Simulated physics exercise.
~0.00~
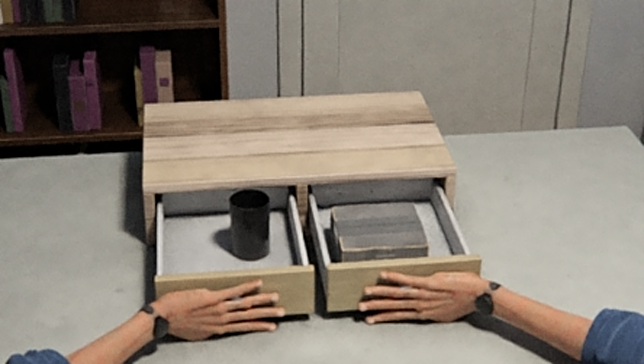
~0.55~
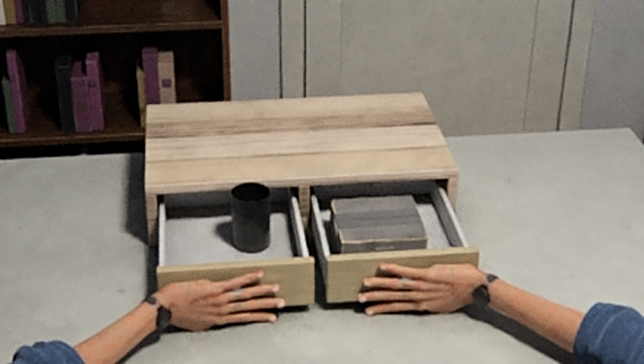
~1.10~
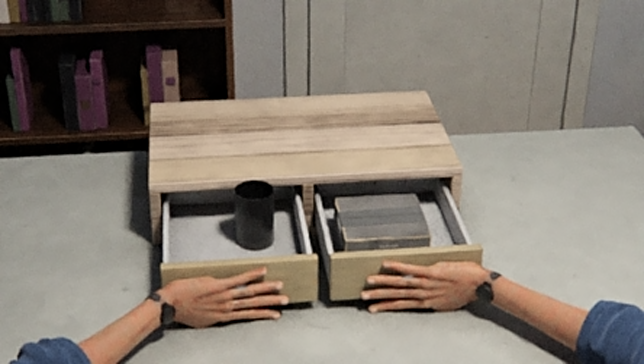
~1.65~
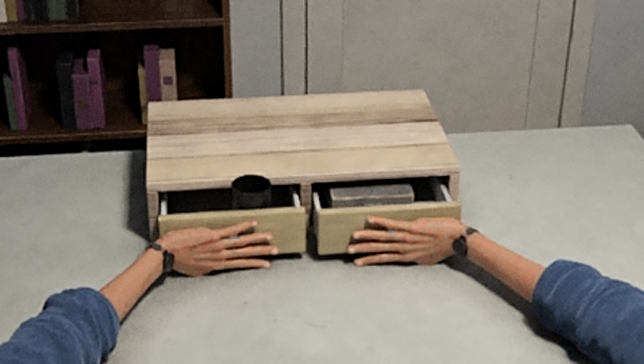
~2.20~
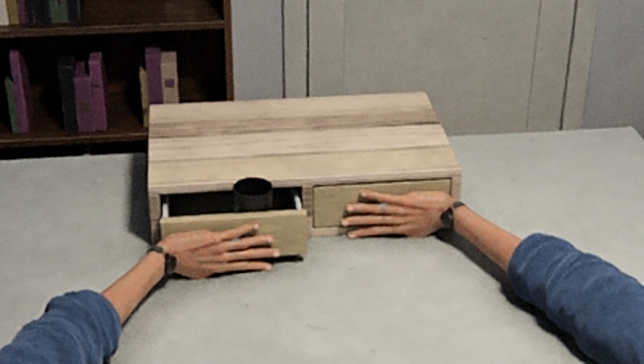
Two open drawers of a low wooden chest, the left holding an upright black beaker and the right a grey box, slide inward as a pair of hands pushes their fronts; the right drawer closes completely, while the left jams partly open with the beaker still visible.
